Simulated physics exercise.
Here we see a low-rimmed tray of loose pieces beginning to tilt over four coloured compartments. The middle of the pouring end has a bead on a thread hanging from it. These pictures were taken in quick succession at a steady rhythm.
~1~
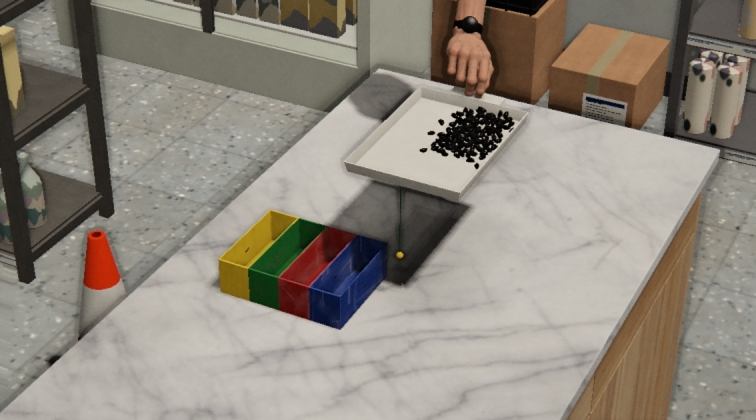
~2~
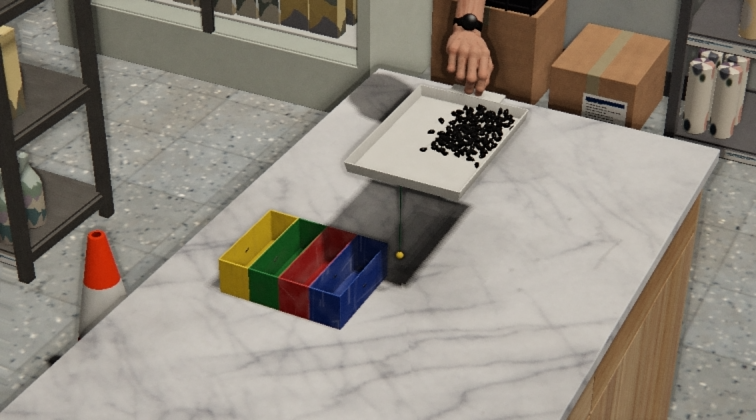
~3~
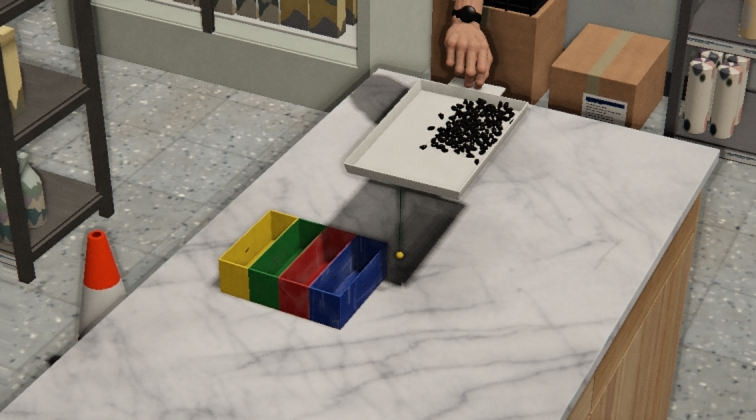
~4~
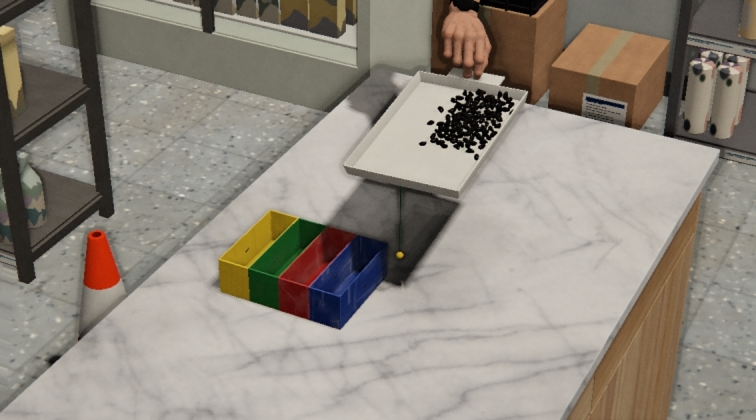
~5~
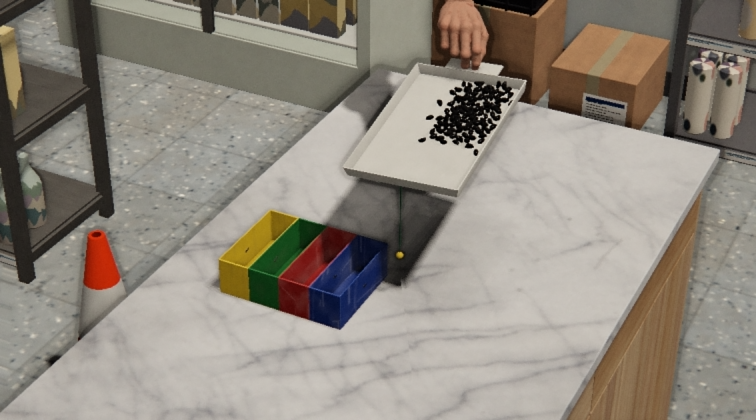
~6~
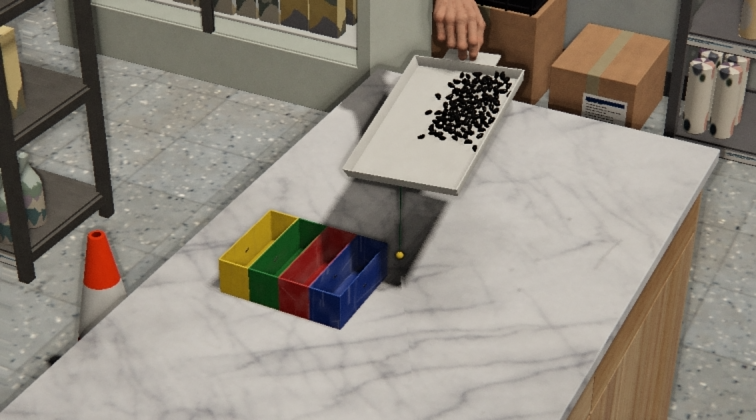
On a marble-topped counter, a hand at the far end of a white tray of black beans steadily raises that end, tilting the tray toward yellow, green, red and blue compartments while the beans stay bunched near the hand.
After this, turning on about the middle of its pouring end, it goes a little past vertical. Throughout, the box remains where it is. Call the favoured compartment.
The blue compartment is favoured.
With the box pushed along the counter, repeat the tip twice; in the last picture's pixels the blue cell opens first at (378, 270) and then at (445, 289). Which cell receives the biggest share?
Red, then that yellow cell.
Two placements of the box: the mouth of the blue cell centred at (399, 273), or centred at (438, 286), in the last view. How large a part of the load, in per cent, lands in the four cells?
Roughly 90 per cent, then roughly 80 per cent.
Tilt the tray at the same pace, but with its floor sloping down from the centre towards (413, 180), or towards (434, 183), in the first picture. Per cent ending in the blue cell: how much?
In turn some 10 and 0 per cent.
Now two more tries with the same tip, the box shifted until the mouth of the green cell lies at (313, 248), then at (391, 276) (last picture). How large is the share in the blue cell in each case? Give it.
It works out to 30 percent and then 0 percent.
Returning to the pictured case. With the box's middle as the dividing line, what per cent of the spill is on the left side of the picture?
About 0 percent.
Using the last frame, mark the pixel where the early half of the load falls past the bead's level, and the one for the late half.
The leading part at (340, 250), the rest of it at (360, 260).
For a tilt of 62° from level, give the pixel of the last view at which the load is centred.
Around (380, 169).
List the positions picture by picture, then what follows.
Corners of the pouring end at (348, 161) and (458, 190), level; middle of the load at (475, 135), black beans; bead on its thread at (400, 255); yellow cell at (234, 277); green cell at (264, 286); red cell at (294, 295); blue cell at (325, 305), in the first frame.
Corners of the pouring end at (347, 161) and (458, 190), level; middle of the load at (475, 134), in the second frame.
Corners of the pouring end at (347, 162) and (458, 190), tipped barely, lowest at the left corner; middle of the load at (475, 129), in the third frame.
Corners of the pouring end at (346, 164) and (457, 189), tipped a little, lowest at the left corner; middle of the load at (474, 121), in the fourth frame.
Corners of the pouring end at (346, 166) and (456, 188), tipped a little, lowest at the left corner; middle of the load at (473, 114), in the fifth frame.
Corners of the pouring end at (346, 168) and (455, 187), tipped clearly, lowest at the left corner; middle of the load at (472, 108); yellow cell at (234, 277); green cell at (264, 286); red cell at (294, 295); blue cell at (325, 305), in the sixth frame.
Soon after the last picture, tray tipped steeply; most on the tray; a small part falling or outside the box.
A little later, tray tipped right over; about half on the tray; about a quarter in the blue cell; about a quarter in the red cell; a small part falling or outside the box.
Later still, tray tipped past a quarter turn; about a third in the blue cell; about a quarter in the red cell; about a third falling or outside the box.
At rest, tray tipped past a quarter turn; about a third in the blue cell; about a quarter in the red cell; none in the green cell; none in the yellow cell; about a third outside the box.
